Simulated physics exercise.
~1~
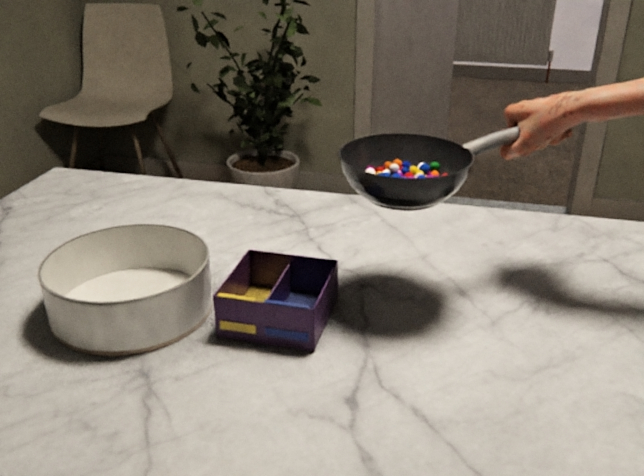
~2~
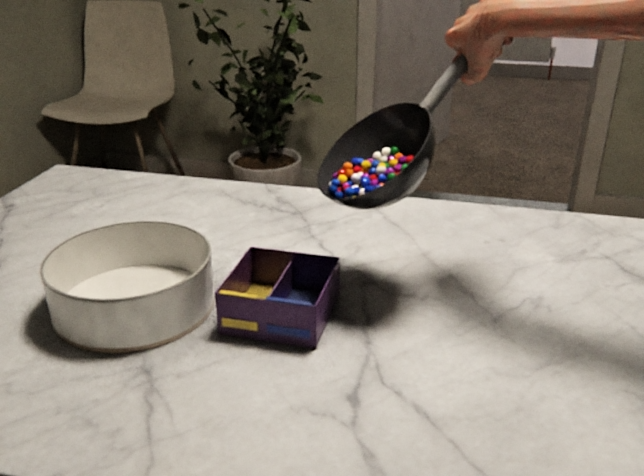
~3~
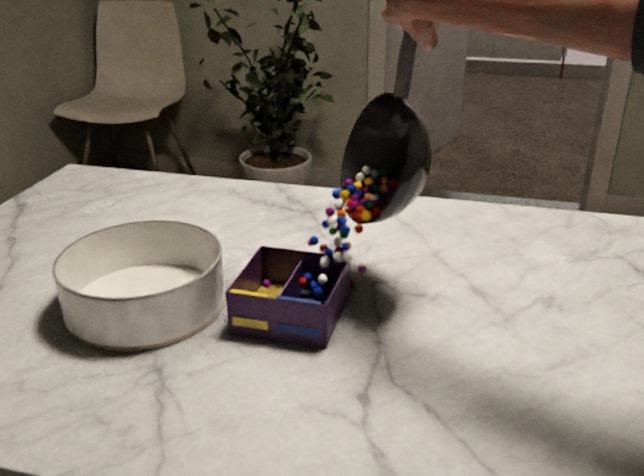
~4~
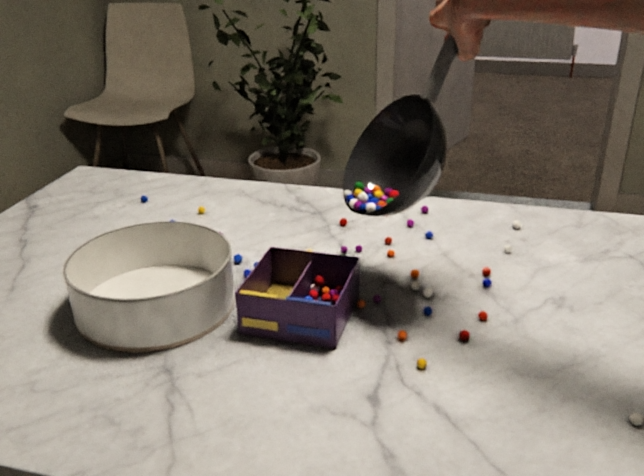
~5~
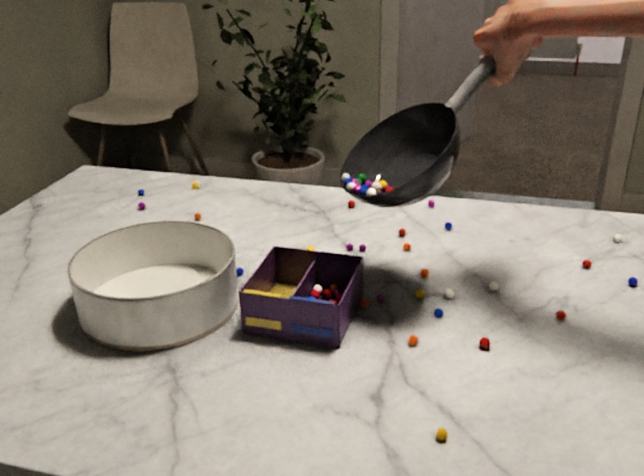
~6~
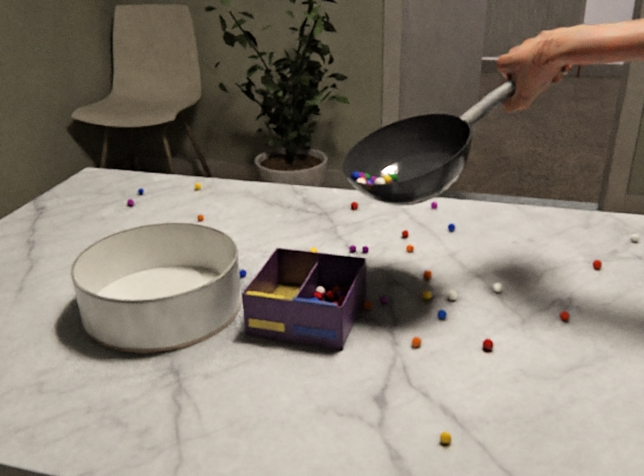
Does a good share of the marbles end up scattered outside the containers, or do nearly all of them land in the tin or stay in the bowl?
A good share of the marbles ends up scattered outside the containers. The rest are mainly in the blue section of the tin and still in the bowl, while the white pot gets none.
In a dim room with a chair and a leafy potted plant at the back, a pale veined table is seen from slightly above as the view drifts a little left. A white pot stands on the left beside a purple tin with a yellow section and a blue section. A hand at the right holds a dark, handled bowl of colourful marbles and tips it steeply. Marbles stream down toward the tin, some landing in the blue section while many scatter across the table. The hand then tilts the bowl back, keeping some marbles inside, and the white pot stays empty.
